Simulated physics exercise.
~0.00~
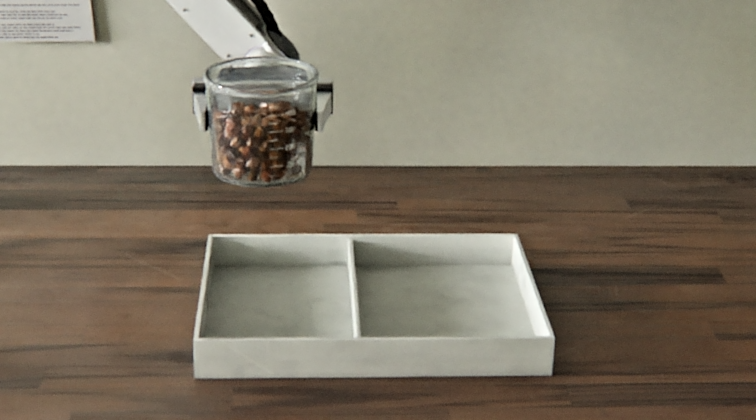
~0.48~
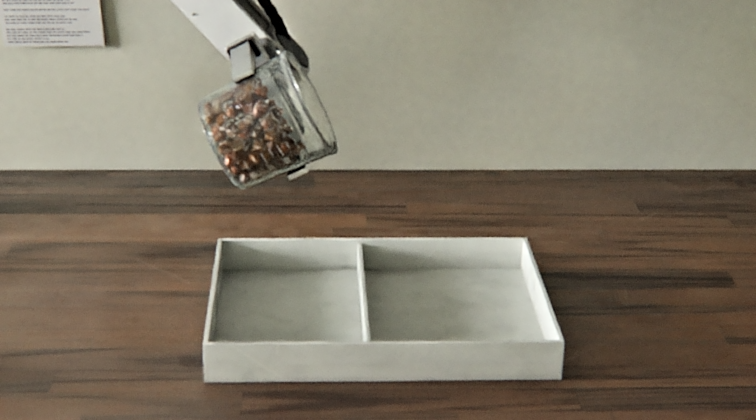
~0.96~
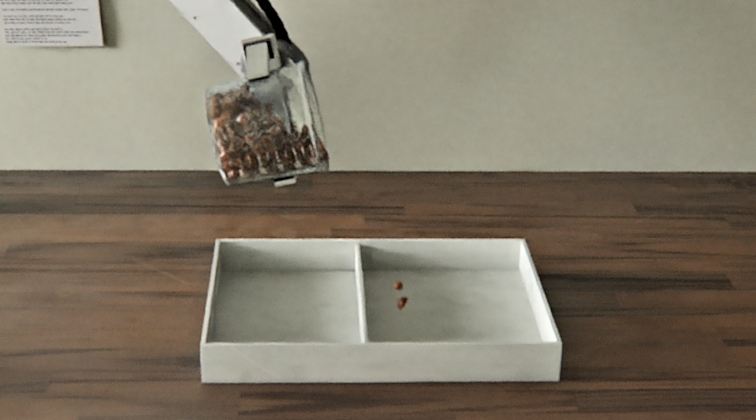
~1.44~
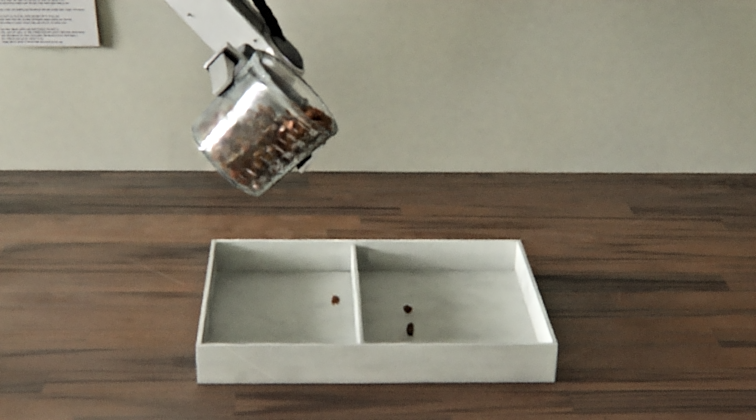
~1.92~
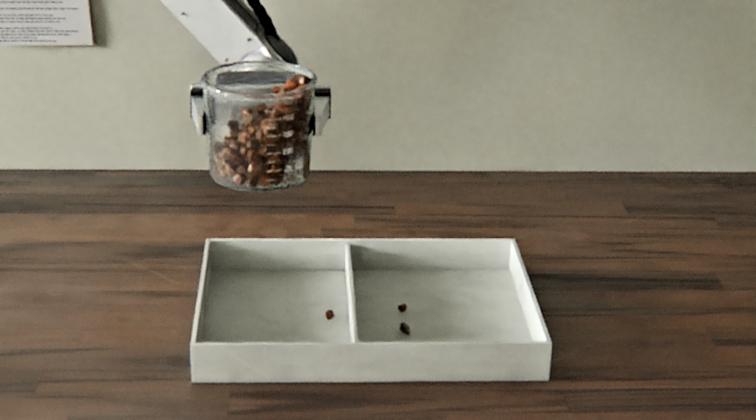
The footage shows a robot arm tipping a clear cup of brown pellets above a pale divided tray on a wooden table, spilling only a few pieces before returning it upright, with two pieces resting in the right section and one in the left.
